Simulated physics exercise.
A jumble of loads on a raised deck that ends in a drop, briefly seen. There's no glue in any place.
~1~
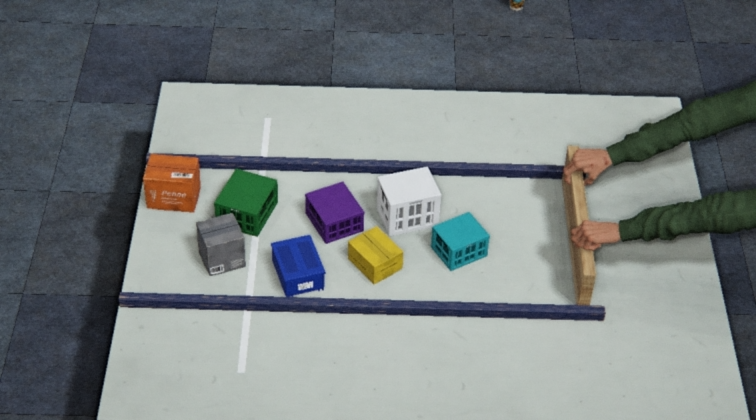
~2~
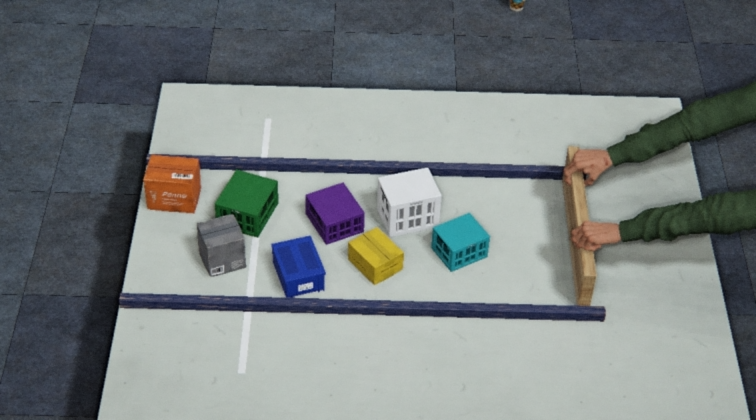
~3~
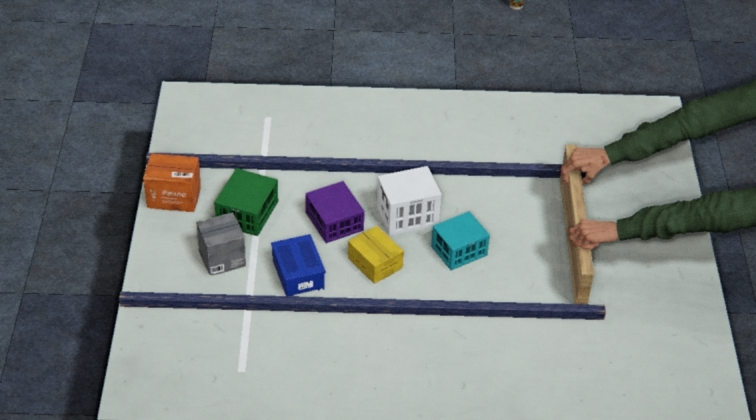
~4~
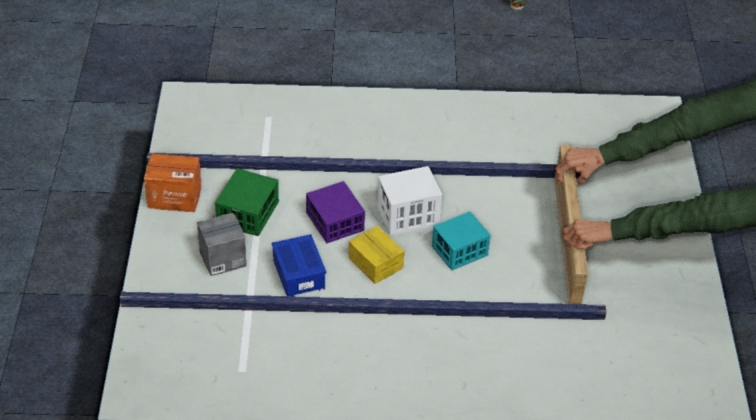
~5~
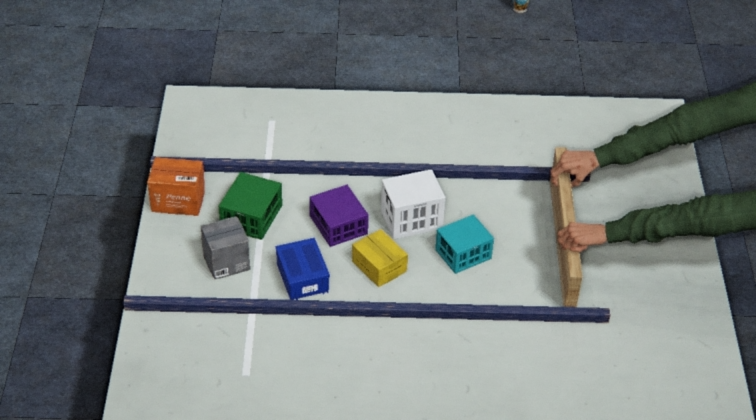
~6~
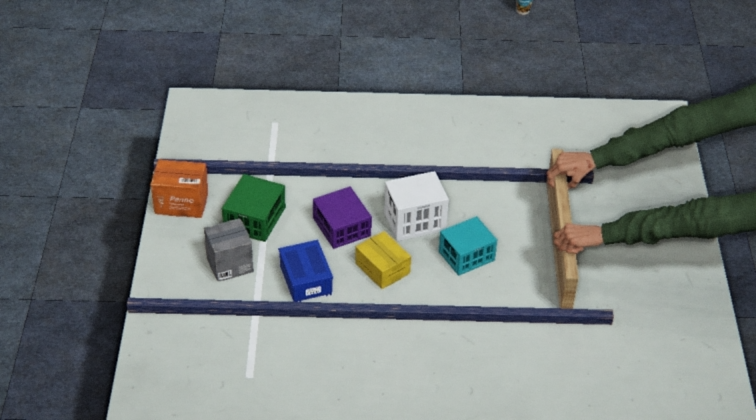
Two green-sleeved arms reach in from the right over a pale board on a dark tiled floor, seen from above, their hands gripping a wooden plank set across two dark rails. Between the rails sit orange, green, grey, purple, blue, white, yellow and teal boxes and crates, with a white stripe near the left. The hands slide the plank slightly left, the boxes stay put, and the view shifts slightly.
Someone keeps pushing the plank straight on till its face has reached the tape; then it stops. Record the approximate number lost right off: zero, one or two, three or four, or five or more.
Number lost: One or two.
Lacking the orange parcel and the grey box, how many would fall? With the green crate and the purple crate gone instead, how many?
Result, first then second: 0, 0.
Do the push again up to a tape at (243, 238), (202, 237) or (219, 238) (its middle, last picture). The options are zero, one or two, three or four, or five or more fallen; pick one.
Taking them in turn, just one or two; more than four; three or four.
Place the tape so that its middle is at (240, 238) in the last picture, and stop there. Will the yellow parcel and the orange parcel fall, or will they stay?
Here's the result: The yellow parcel keeps its place, while as for the orange parcel, it ends up below.
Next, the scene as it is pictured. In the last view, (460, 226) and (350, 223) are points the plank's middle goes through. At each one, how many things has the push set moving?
At first I count 1, and then 6.
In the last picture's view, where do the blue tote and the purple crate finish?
Roughly (193, 277) for the first and roughly (191, 216) for the second.
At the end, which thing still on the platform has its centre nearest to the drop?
That's the green crate.
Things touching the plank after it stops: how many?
It touches 3.
Soon after, none off yet; orange parcel at rest near (180, 189); grey box at rest near (229, 250); green crate at rest near (254, 208).
After that, none off yet; orange parcel at rest near (180, 189); grey box at rest near (229, 250); green crate displaced a little near (245, 206).
In the end, the number that fall off is one or two; gone, orange parcel.
